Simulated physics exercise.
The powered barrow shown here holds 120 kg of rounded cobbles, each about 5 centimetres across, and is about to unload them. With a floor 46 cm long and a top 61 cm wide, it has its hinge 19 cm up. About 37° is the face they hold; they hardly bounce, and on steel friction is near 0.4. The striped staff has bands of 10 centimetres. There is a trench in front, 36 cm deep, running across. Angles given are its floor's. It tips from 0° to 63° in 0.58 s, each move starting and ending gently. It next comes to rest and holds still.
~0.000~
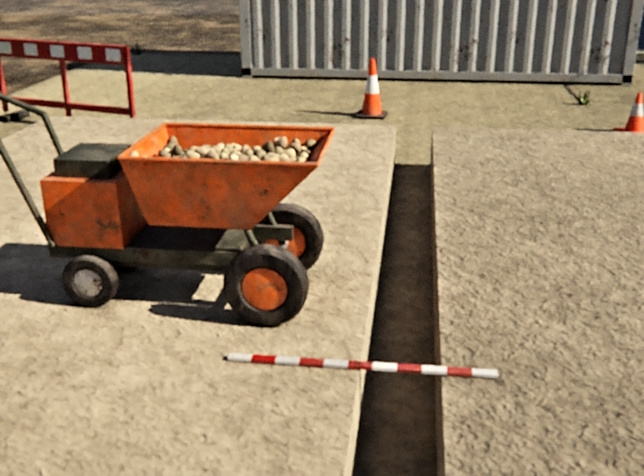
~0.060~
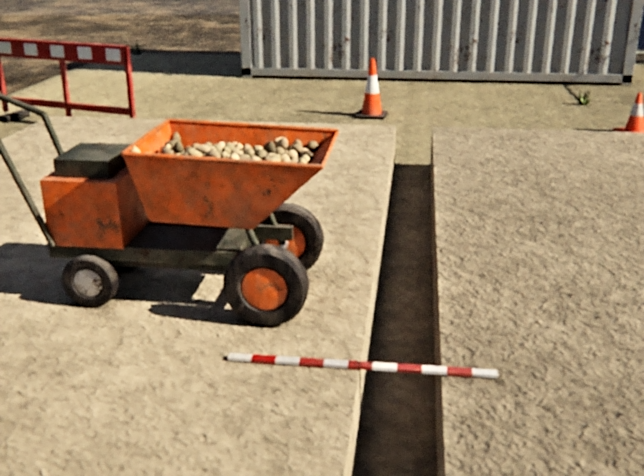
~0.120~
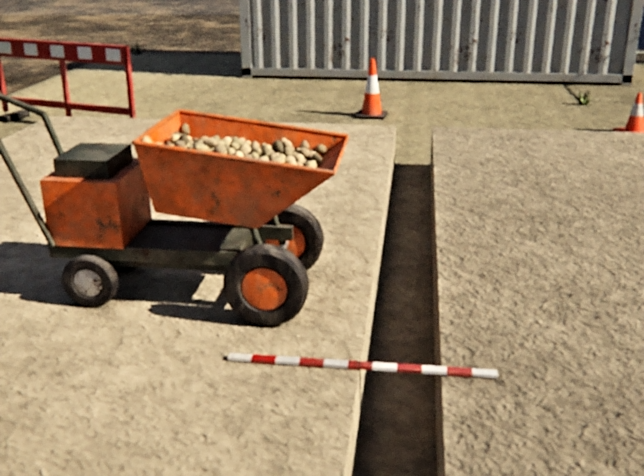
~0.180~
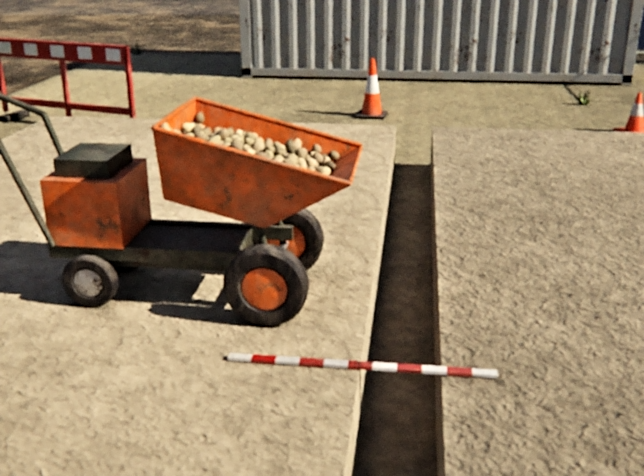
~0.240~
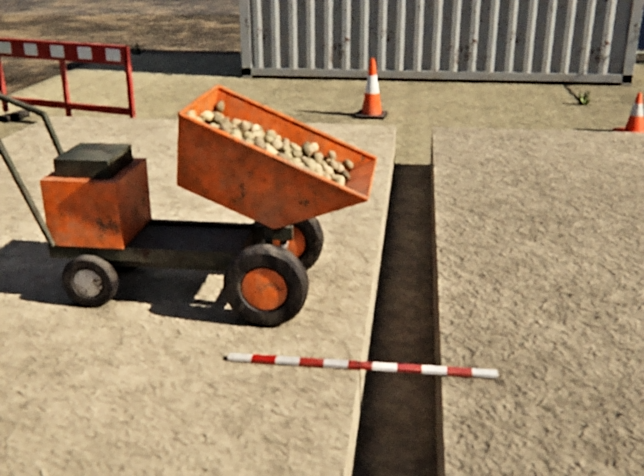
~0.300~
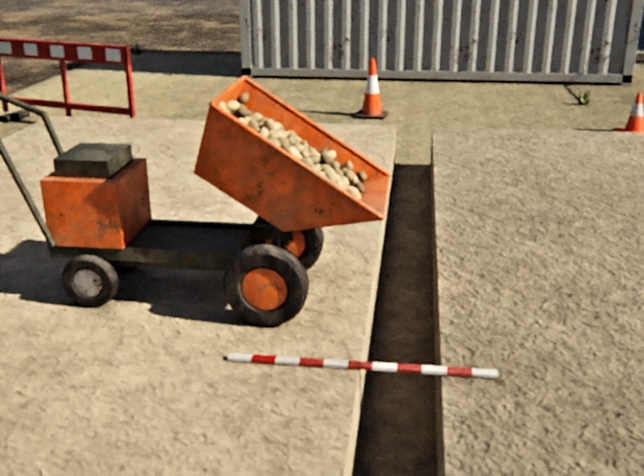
A grey corrugated container stands behind a sunlit, sandy yard, seen from a fixed, slightly raised viewpoint. An orange powered barrow full of pale rounded stones sits at left, near a dark trench, with a red-and-white staff lying in front, a barrier behind and two orange cones farther back. The tray tilts steadily up toward the right, its lip lowering, while the wheels and camera stay still.
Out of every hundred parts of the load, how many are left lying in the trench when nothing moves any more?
Around 37 in every hundred.
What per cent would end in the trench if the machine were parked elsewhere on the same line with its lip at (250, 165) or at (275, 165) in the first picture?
Result: Close to 90 then close to 70 per cent.
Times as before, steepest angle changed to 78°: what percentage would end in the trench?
Roughly 40%.
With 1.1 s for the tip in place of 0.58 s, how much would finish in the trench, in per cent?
Close to 50 percent, then.
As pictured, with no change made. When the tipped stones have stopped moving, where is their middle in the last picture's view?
Roughly at pixel (472, 303).
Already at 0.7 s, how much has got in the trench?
Some 5 per cent.
After 0.4 s the floor is at 53°; 100 % in the tray; the foremost stones are at (383, 221).
After 0.7 s the floor is at 63°; 85 % in the tray, 6 % in the trench, 9 % past the trench; the foremost stones are at (468, 298).
After 1.0 s the floor is at 63°; 28 % in the tray, 11 % in the trench, 61 % past the trench; the foremost stones are at (631, 323).
After 3.0 s the floor is at 63°; 0 % in the tray, 37 % in the trench, 63 % past the trench; the foremost stones are past the picture's edge.
